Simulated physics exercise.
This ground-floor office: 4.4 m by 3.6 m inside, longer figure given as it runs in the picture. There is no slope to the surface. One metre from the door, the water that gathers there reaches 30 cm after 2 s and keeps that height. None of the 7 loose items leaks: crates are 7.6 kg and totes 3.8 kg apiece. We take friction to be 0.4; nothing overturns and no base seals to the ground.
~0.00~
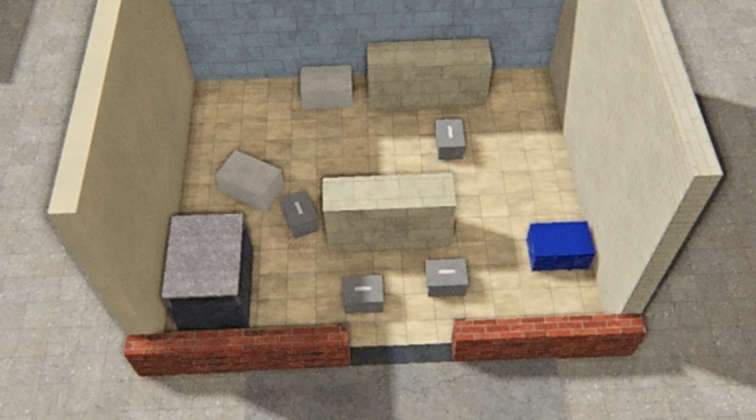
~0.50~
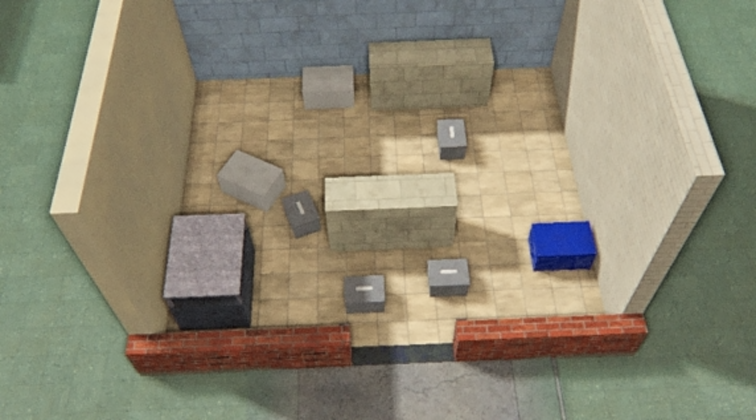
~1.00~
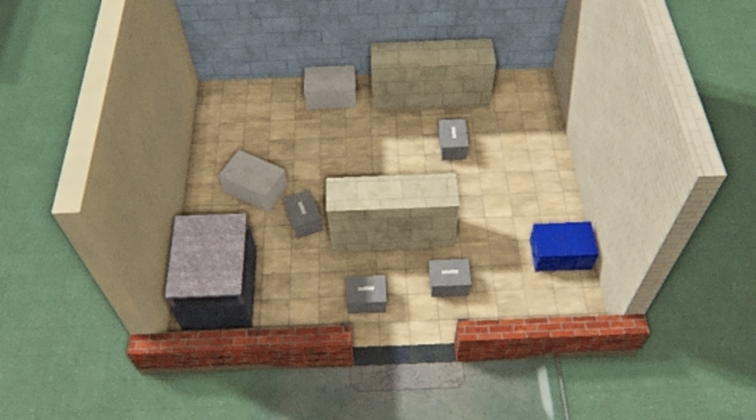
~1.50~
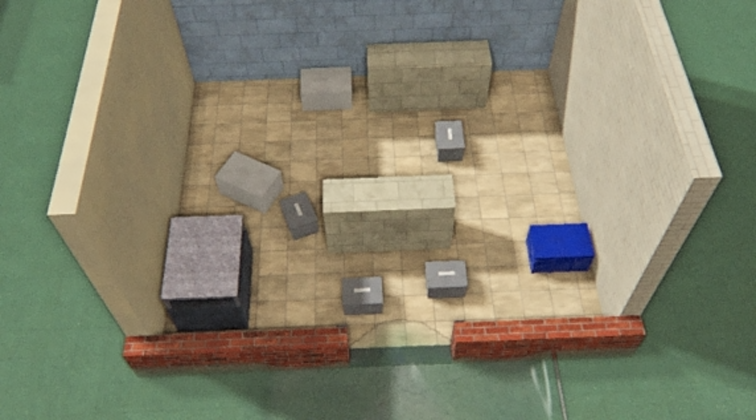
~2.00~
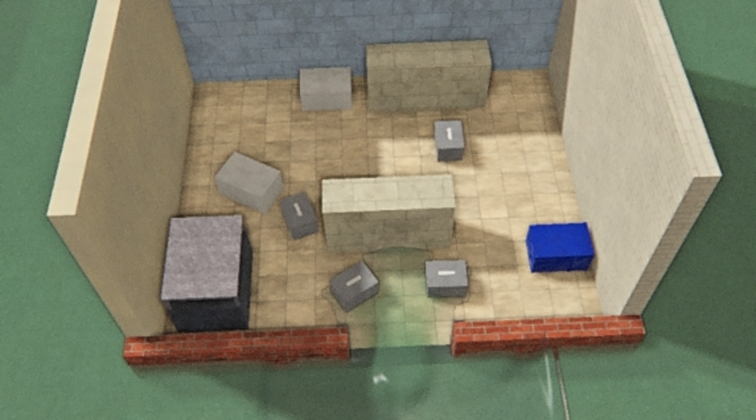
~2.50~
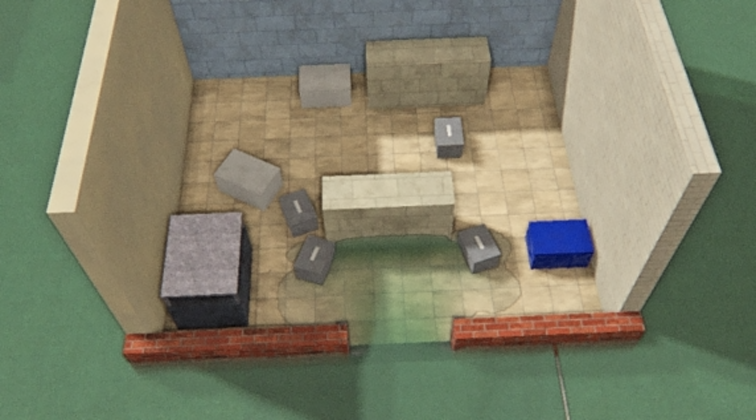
In a small walled office with crates on a tiled floor, greenish water spread over the ground outside, then flowed in through the front doorway and pushed two small grey boxes apart.
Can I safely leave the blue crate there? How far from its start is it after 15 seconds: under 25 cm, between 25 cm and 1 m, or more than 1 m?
Is swept away.
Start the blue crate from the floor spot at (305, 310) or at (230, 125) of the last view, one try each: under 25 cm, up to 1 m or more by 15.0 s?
Try one - it hardly stirs; try two - it is pushed slightly.
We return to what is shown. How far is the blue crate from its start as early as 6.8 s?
Around 5 centimetres.
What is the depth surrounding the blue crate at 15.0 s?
20 cm or so.
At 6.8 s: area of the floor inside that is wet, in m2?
I'd put it close to 13 m2.
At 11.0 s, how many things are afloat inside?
The number is 7.
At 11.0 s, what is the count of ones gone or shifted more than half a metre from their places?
Tally: 6.
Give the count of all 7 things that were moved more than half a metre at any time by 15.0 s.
That comes to 7.
After 3.5 s the blue crate is near (567, 239), 0.1 m from its start, aground; 1 afloat.
After 6.8 s the blue crate is near (568, 230), 0.1 m from its start, afloat; 5 afloat.
After 11.0 s the blue crate is near (381, 147), 2.1 m from its start, afloat; 7 afloat.
After 15.0 s the blue crate is near (535, 110), 1.6 m from its start, afloat; 7 afloat.
